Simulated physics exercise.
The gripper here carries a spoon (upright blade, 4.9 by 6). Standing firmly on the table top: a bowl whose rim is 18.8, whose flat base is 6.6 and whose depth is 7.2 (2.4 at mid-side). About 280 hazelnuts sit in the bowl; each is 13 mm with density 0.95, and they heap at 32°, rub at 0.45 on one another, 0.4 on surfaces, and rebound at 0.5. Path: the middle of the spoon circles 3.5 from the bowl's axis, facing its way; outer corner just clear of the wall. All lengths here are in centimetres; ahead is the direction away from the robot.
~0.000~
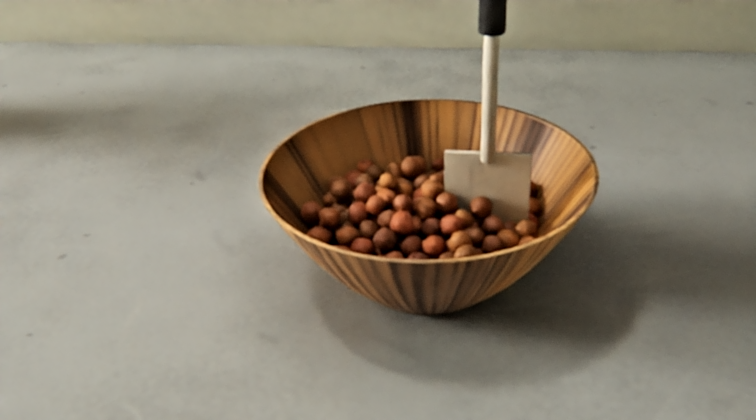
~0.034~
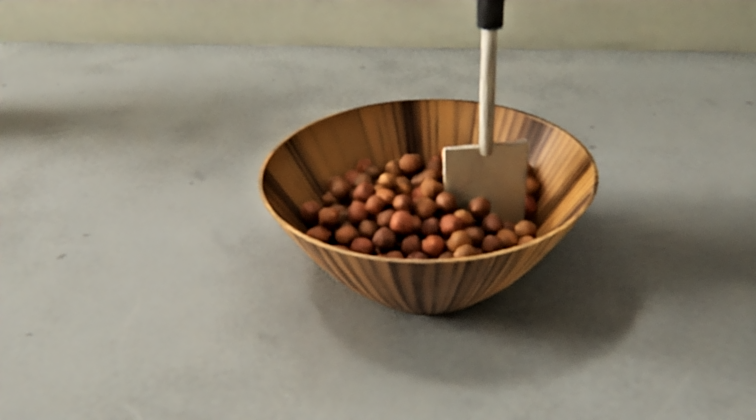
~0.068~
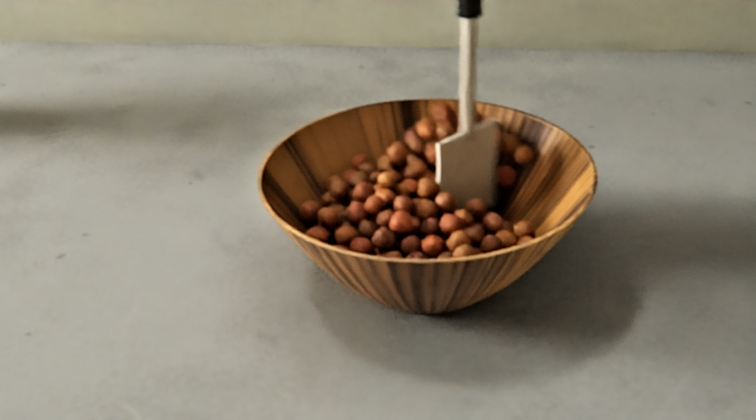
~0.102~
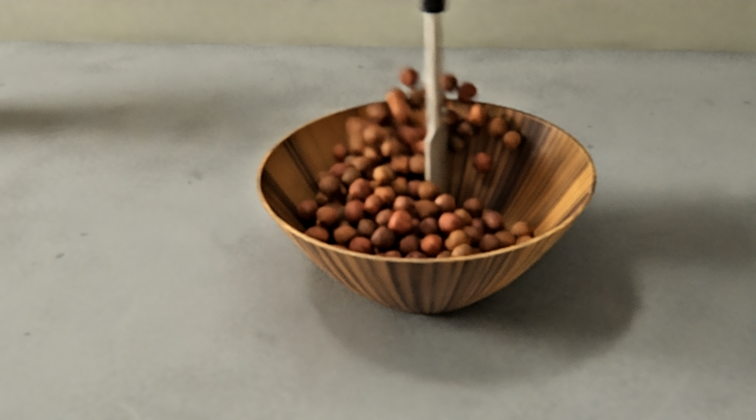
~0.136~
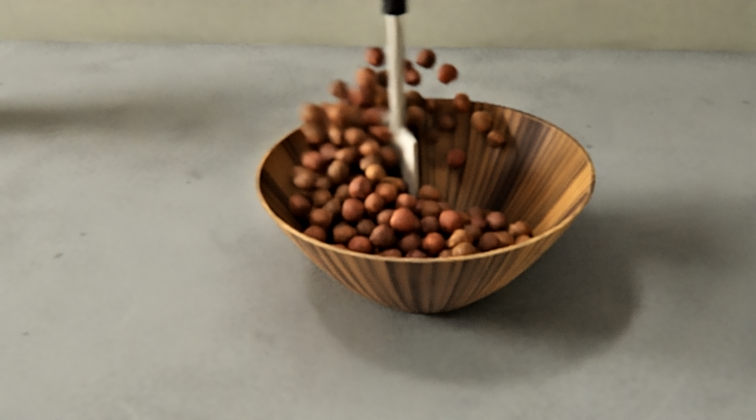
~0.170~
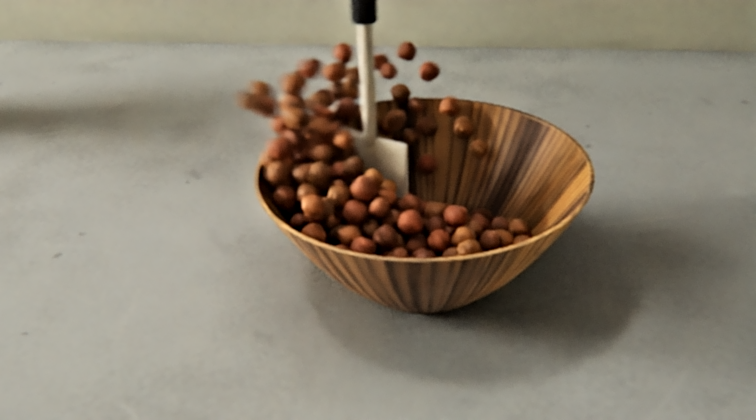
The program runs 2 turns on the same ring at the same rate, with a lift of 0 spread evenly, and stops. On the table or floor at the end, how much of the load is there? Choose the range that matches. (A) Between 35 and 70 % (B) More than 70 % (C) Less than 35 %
Answer: A.
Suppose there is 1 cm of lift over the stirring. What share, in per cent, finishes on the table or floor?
Result: Roughly 40 %.
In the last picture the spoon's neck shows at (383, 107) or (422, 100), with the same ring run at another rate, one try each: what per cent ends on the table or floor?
About 40 % for one try and about 20 % for the other, in order.
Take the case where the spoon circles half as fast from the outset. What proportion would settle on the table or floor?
I'd say close to 15 %.
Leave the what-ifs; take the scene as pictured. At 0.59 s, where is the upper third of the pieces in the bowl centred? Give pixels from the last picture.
Around (324, 230).
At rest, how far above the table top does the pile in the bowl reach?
5.5 cm or so.
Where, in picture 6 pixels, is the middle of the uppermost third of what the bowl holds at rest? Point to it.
(469, 204).
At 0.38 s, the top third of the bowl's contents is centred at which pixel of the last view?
Roughly at (524, 157).
After 0.38 s, 14° round, highest piece 12 above the table; 193 in the bowl, 48 on the table or floor, 38 in flight or on the tool.
After 0.59 s, 231° round, highest piece 11 above the table; 152 in the bowl, 109 on the table or floor, 18 in flight or on the tool.
After 0.89 s, 0° round, highest piece 6 above the table; 143 on the table or floor, 135 in the bowl, 1 in flight or on the tool.
After 1.59 s, 0° round, highest piece 5 above the table; 144 on the table or floor, 135 in the bowl.
In the end, 144 on the table or floor, 135 in the bowl. That is 52 % on the table or floor.
